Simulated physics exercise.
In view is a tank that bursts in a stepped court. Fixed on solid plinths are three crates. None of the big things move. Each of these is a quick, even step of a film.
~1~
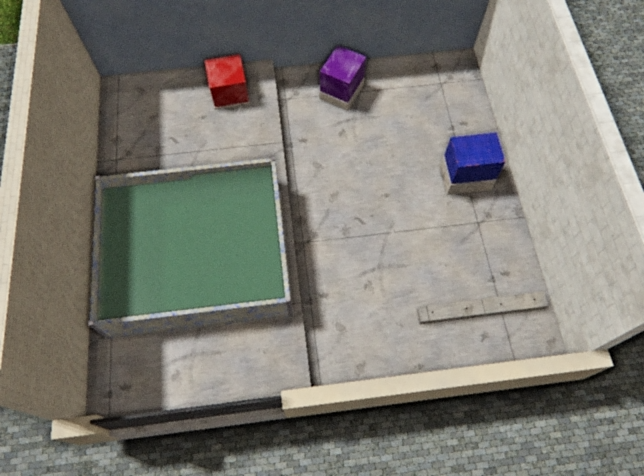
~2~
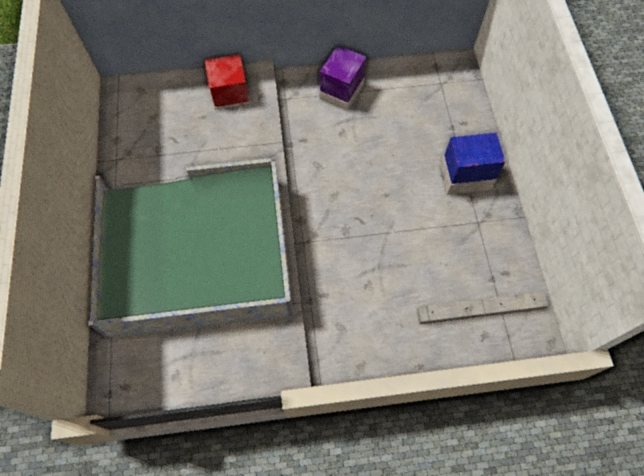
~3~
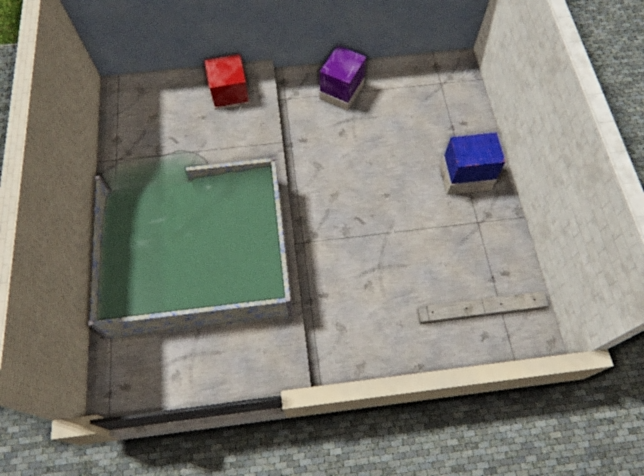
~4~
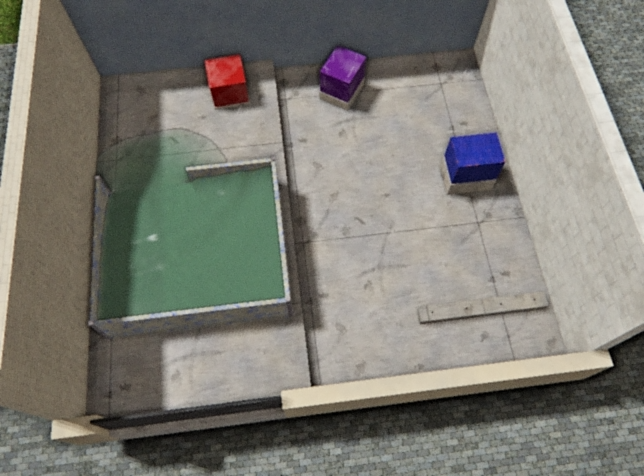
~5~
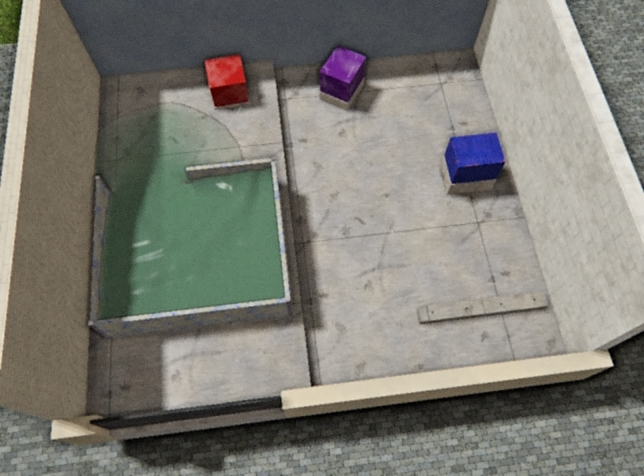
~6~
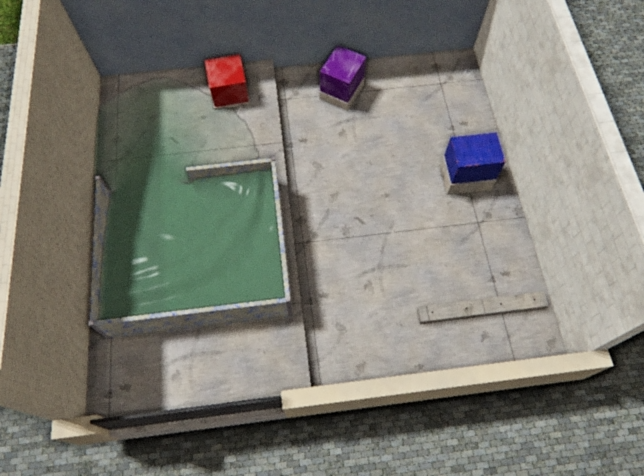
Green water pours through a gap in the far side of a low-walled tank at the left of a walled stone court, seen from high above by a still camera. A red block stands beyond the tank, a purple one right of it, and a blue one farther right, above a pale flat strip. The tank is whole at first, then its far wall opens and water spreads thinly across the floor toward the back wall.
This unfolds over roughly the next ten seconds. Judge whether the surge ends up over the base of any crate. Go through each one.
As I see it, purple crate: Doused; red crate: Doused; blue crate: Clear.
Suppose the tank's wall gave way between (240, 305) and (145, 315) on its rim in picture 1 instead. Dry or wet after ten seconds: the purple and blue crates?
First the purple crate: It is left alone; then the blue crate: It is left alone.
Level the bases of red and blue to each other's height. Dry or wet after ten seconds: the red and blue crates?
Result - red: Hit; blue: Hit.
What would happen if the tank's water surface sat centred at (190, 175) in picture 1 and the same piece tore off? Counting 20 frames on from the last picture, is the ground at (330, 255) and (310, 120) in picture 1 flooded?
The first spot is not reached, while the second is wetted.
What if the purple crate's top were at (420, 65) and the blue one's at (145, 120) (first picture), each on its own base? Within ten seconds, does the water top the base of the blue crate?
The blue crate simply gets reached.
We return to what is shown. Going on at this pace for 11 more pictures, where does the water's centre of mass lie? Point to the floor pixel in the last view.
My pick is pixel (179, 200).
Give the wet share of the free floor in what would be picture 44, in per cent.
That's roughly 70 per cent.
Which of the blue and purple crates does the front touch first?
The answer is the purple one.
A moment on, water covers 15 % of the floor; the purple crate not reached, the red crate water round its plinth, the blue crate not reached.
Next, water covers 20 % of the floor; the purple crate water round its plinth, the red crate water round its plinth, the blue crate not reached.
Then, water covers 40 % of the floor; the purple crate water round its plinth, the red crate water round its plinth, the blue crate not reached.
Later, water covers 70 % of the floor; the purple crate water round its plinth, the red crate water round its plinth, the blue crate water round its plinth.
In the end, water covers 95 % of the floor; the purple crate was topped, the red crate was topped, the blue crate stayed above the water.
